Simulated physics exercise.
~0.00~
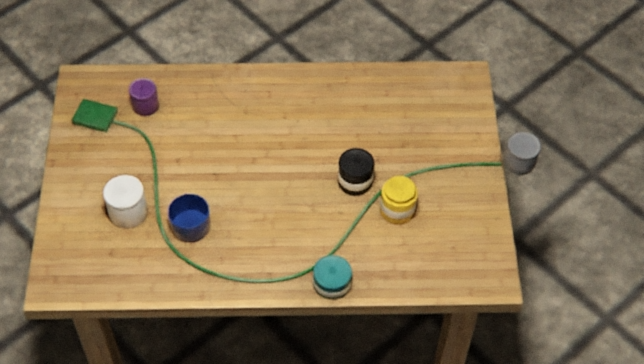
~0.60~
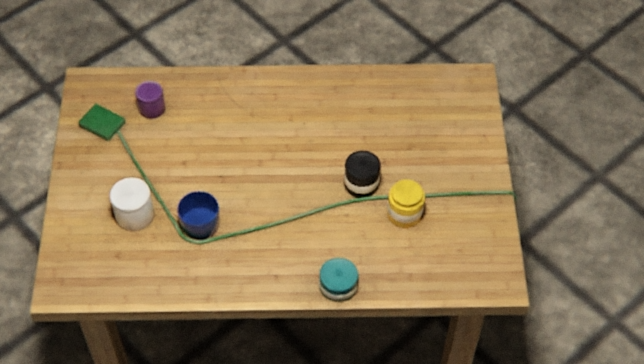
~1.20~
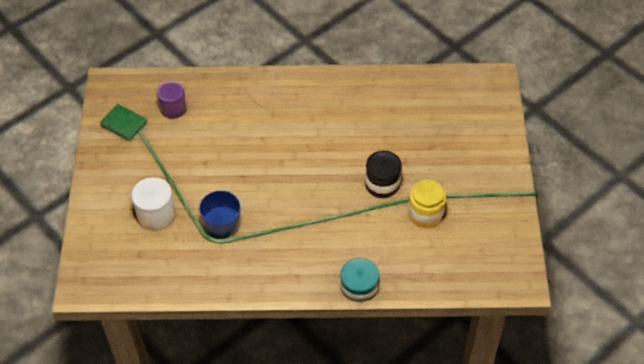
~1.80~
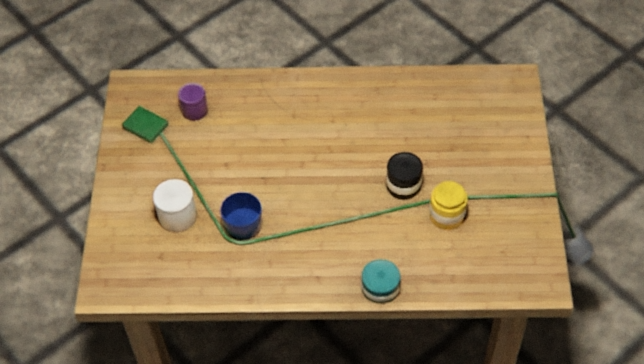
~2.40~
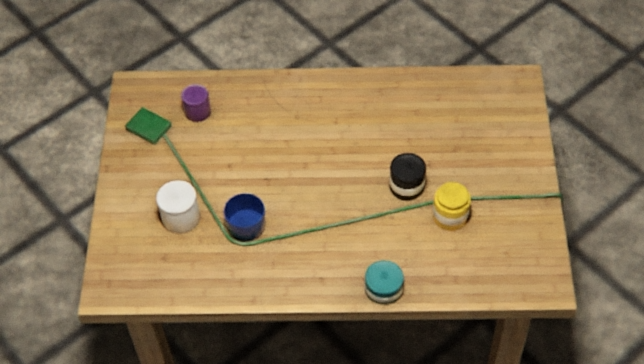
To begin with, a green cable winds loosely across a wooden table from a flat green phone, past a blue mug and a teal tin, to a grey speaker just beyond the right edge. The speaker drops out of sight, and the cable pulls taut, bending around the near side of the blue mug and running past the black tin and yellow jar. The mug and phone barely shift, while the other containers stay put. As the view pans slightly left, the speaker briefly reappears below the right edge, turned over. Finally, it is out of sight again, with the cable still stretched over the edge.
